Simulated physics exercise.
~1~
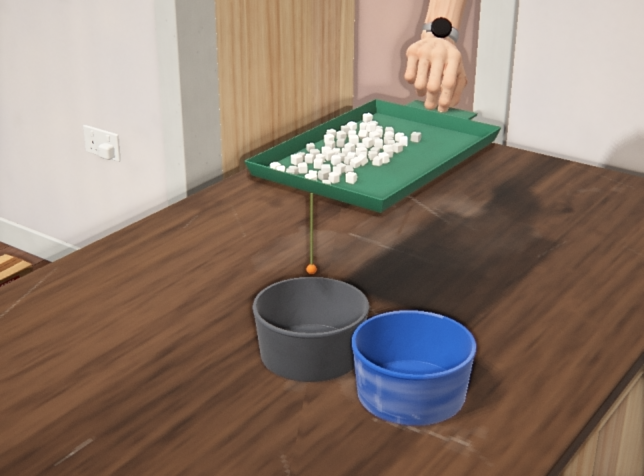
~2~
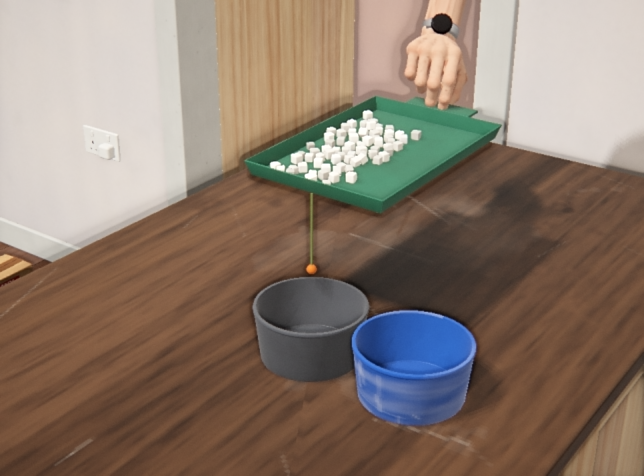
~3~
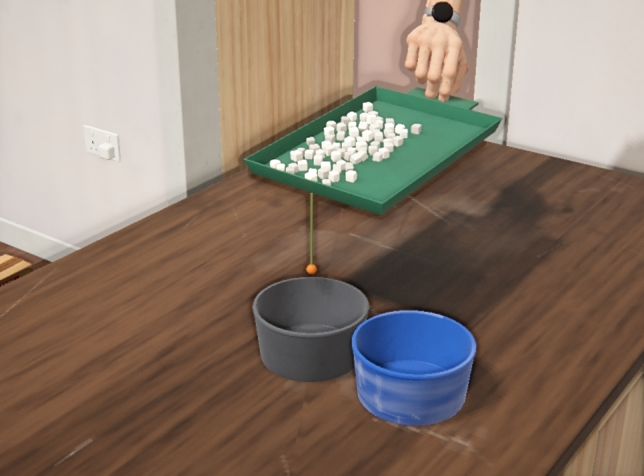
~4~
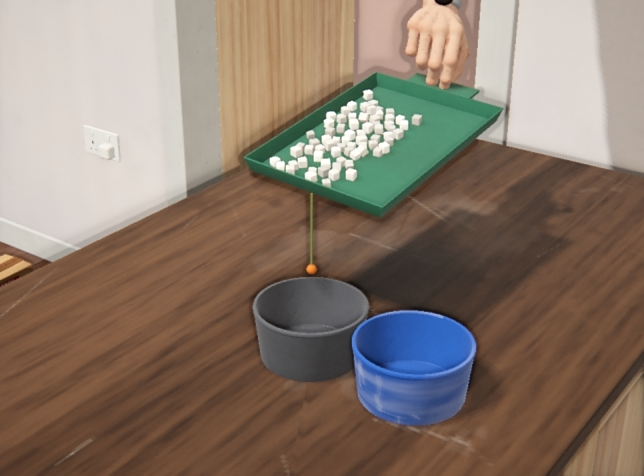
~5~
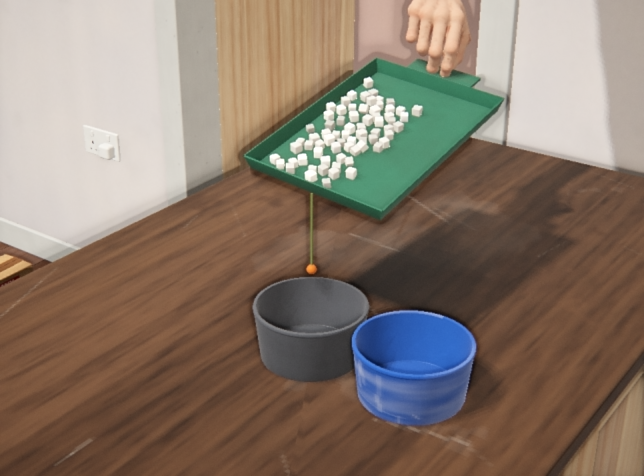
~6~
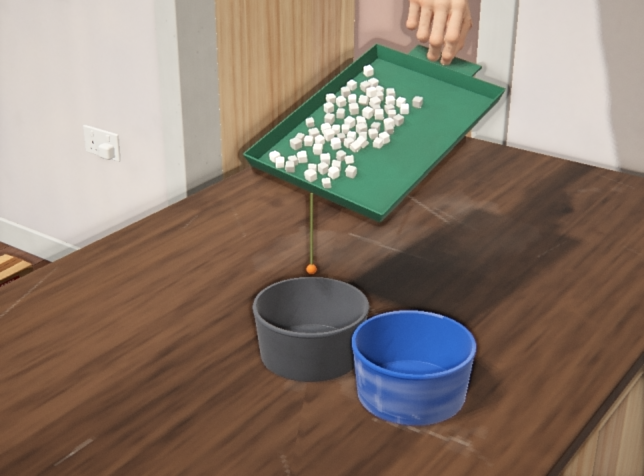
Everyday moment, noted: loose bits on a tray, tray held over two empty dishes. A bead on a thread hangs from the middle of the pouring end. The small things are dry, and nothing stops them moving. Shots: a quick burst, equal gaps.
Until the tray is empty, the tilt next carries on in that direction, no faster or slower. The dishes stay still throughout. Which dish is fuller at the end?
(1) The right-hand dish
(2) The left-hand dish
Answer: 2.
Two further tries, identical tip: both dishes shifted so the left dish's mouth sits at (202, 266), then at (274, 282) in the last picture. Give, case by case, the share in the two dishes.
First case 20 in a hundred, second case 100 in a hundred.
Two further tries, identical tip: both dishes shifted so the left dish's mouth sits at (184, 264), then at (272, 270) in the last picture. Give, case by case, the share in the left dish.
0 %, then 0 %.
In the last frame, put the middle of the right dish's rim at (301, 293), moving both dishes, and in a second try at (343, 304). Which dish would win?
Case one: The dish at right. Case two: The dish at right.
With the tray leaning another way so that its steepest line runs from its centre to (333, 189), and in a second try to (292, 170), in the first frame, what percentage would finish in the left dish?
Around 60 per cent first, around 0 per cent next.
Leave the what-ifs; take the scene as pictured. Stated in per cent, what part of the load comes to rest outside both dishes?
Close to 30 in a hundred.
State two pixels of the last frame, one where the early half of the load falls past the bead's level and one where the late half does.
Around (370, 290) first; around (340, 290) second.
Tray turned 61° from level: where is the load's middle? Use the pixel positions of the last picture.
Mark it at roughly (358, 188) in the final frame.
Shortly afterwards, tray tipped steeply; all but a few on the tray; a little in the air.
Next, tray tipped right over; the bulk on the tray; a little in the right dish; a little in the left dish; only a few outside both.
Some moments later, tray tipped past a quarter turn; a little in the right dish; near two thirds in the left dish; near a quarter outside both; only a few in the air.
In the end, tray tipped past a quarter turn; a little in the right dish; near two thirds in the left dish; near a quarter outside both; only a few in the air.
